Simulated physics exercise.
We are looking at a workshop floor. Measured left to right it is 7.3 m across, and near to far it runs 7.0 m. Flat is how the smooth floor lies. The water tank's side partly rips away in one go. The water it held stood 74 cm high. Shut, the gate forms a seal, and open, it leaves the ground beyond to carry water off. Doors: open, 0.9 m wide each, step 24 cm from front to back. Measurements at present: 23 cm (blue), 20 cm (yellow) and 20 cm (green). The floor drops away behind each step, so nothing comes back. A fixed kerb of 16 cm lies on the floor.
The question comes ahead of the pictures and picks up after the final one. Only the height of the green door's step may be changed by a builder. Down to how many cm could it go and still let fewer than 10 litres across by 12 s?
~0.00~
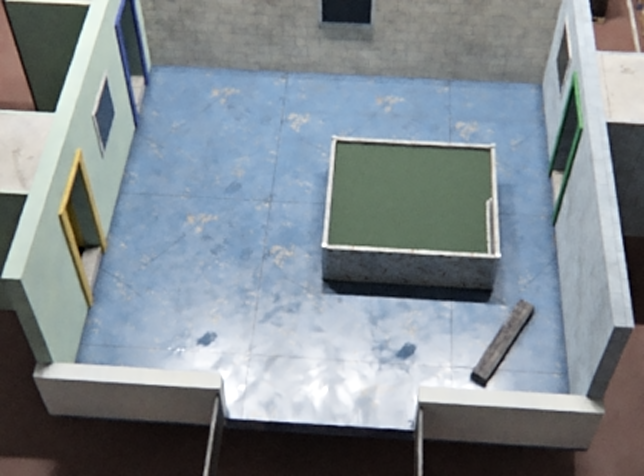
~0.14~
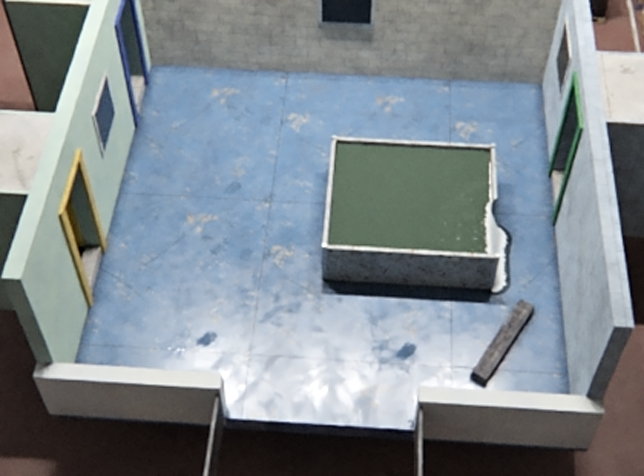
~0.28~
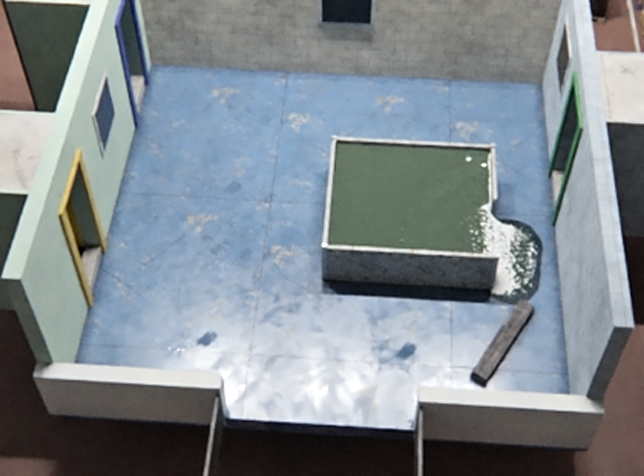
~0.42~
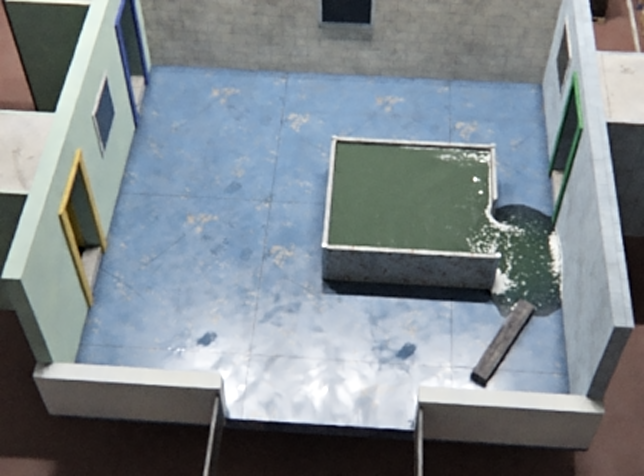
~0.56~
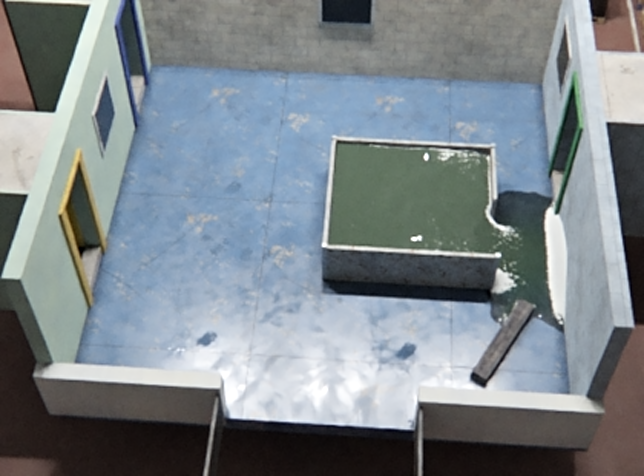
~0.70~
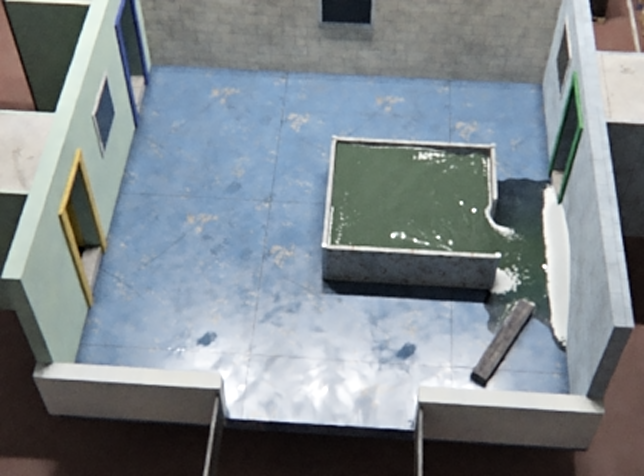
I would say down to about 16 cm.
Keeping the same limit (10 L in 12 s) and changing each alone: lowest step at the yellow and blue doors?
Roughly 10.0 cm for the yellow door and roughly 10.5 cm for the blue door.
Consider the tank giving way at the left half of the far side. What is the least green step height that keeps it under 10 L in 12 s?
Then it needs around 5.5 cm.
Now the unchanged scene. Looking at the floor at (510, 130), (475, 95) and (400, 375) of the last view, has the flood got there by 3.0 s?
So, in order, I'd say got wet, then got wet, then got wet.
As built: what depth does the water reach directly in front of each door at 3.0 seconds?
Blue 0, yellow 0, green 16 cm.
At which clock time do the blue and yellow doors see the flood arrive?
Times: Blue = 5.0 s, yellow = 4.5 s.
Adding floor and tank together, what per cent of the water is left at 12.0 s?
About 94 per cent.
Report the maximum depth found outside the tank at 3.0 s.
I'd put it near 42 cm.
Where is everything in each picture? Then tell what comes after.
In the first frame, the water tank at (412, 198) is whole and still, 74 cm deep; the green door at (564, 157) is dry.
In the second frame, water pours out at (490, 249) and has run 0.3 m, to (507, 242); about 10 cm deep outside, 74 cm at the back.
In the third frame, the gap is at (490, 250), the front 0.8 m out at (537, 252); the back of the water tank holds 74 cm.
In the fourth frame, the gap is at (489, 250), the front 1.1 m out at (554, 224); the back of the water tank holds 74 cm.
In the fifth frame, the front is at (563, 329), 1.3 m from the gap at (489, 250); 2.4 m2 of floor is wet, 74 cm left at the back.
In the sixth frame, water pours out at (489, 250) and has run 1.5 m, to (550, 186); about 13 cm deep outside, 72 cm at the back; water is at the green door at (564, 157).
After 1.4 s water covers 15 % of the floor, deepest (60 cm) near (554, 271); 16 cm at the green door, 1 litre in over its 20 cm step.
After 3.0 s water covers 40 % of the floor, deepest (42 cm) near (554, 423); 16 cm at the green door, 3 litres in over its 20 cm step.
After 12.0 s water covers 100 % of the floor, deepest (13 cm) near (246, 360); 6 cm at the green door, 3 litres in over its 20 cm step.
At the green door as built, the water arrived by 0.7 s and peaked near 18 cm at 2.0 s.
Run again over the same 12 s with other heights there, 23 litres in over 13 cm, 6 litres over 17.5 cm. The limit of 10 litres is kept from about 16 cm up.
